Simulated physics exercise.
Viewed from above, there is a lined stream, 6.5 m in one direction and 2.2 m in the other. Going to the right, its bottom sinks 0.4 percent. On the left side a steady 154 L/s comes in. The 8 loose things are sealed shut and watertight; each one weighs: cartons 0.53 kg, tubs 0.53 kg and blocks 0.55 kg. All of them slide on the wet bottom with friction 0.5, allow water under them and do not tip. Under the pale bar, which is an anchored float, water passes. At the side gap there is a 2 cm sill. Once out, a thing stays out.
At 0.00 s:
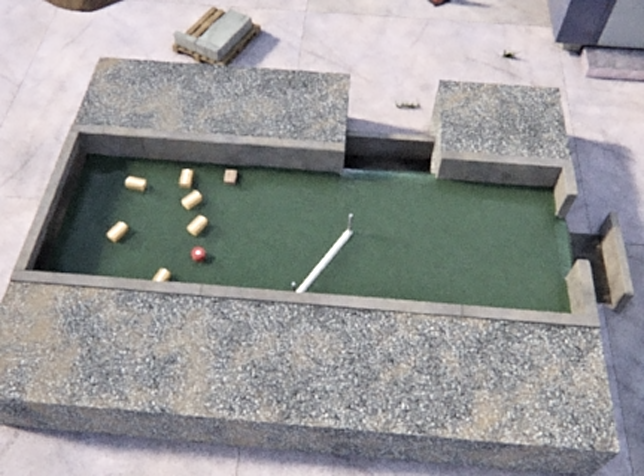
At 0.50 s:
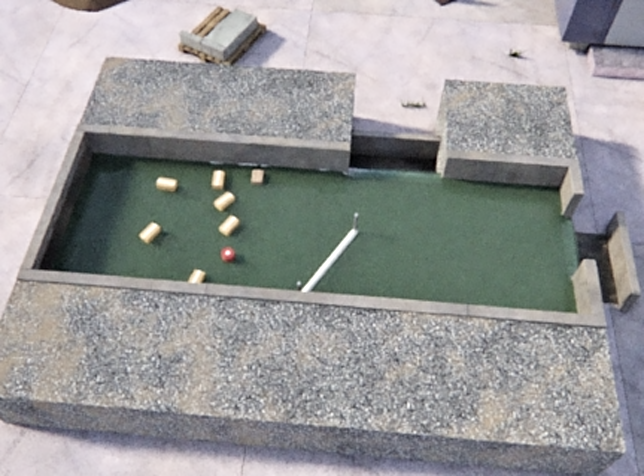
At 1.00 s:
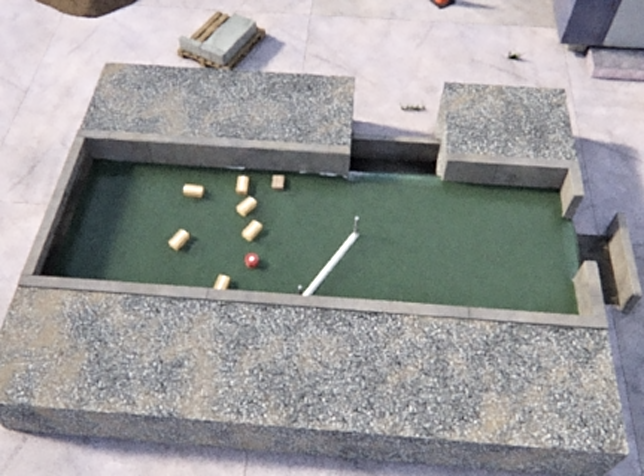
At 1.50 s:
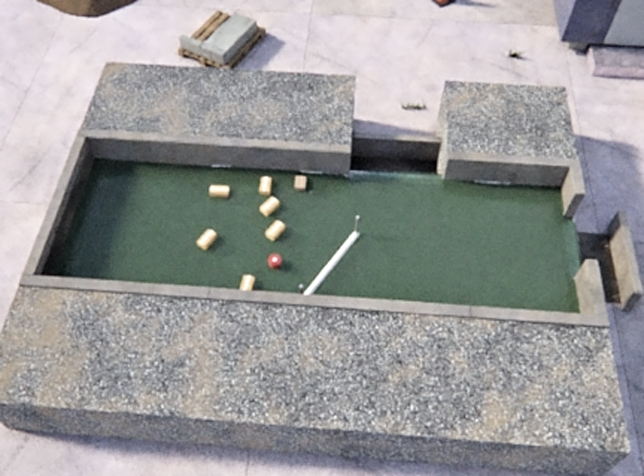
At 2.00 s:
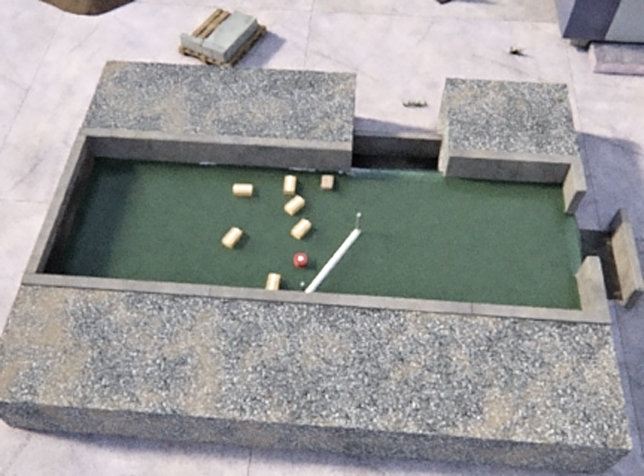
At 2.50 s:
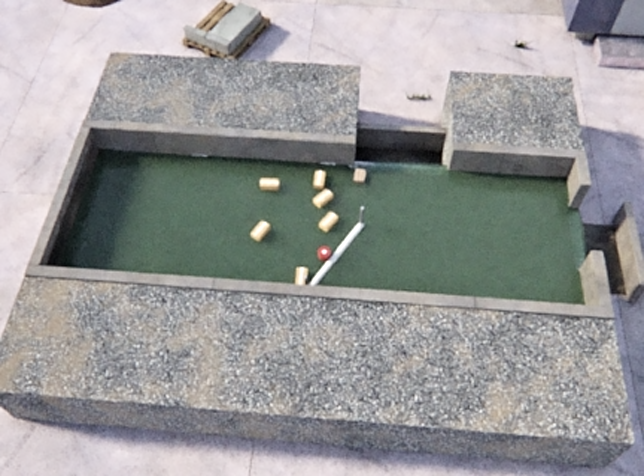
We see a walled green channel between speckled stone-like blocks, where a small red tub and several pale tubs drift steadily rightward in a loose group, drawing close to a slanted white bar that stays in place.
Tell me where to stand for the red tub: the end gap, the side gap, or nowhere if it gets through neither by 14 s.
Answer: Side gap.
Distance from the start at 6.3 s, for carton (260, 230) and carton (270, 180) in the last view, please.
Respectively, 350 cm and washed out.
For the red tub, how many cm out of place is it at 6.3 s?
Around 250 cm from the start by that time.
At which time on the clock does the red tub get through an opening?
At about 8.0 s.
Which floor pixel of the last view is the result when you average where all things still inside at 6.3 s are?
I'd put it around (382, 213).
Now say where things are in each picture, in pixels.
The first picture shows the red tub at (198, 253) floats; 10 cm deep round most things; 0 of 8 have shifted.
The second picture shows the red tub at (228, 253) floats, 31 cm from its start; 10 cm deep round most things; 8 of 8 have shifted.
The third picture shows the red tub at (252, 259), afloat, 60 cm from its start; about 1710 L in view; 8 of 8 have shifted.
The fourth picture shows the red tub at (275, 260), afloat, 88 cm from its start; about 1720 L in view; 8 of 8 have shifted.
The fifth picture shows the red tub at (301, 259) floats, 118 cm from its start; about 1720 L in view; 8 of 8 have shifted.
The sixth picture shows the red tub at (324, 252) floats, 144 cm from its start; about 1730 L in view; 8 of 8 have shifted.
After 3.5 s the red tub is near (336, 238), 1.6 m from its start, afloat; 1 of 8 are out; 7 afloat.
After 6.3 s the red tub is near (382, 199), 2.3 m from its start, afloat; 4 of 8 are out; 4 afloat.
After 10.0 s the red tub has gone out by the side gap; 7 of 8 are out; 1 afloat.
After 14.0 s the red tub has gone out by the side gap; 7 of 8 are out; 1 afloat.
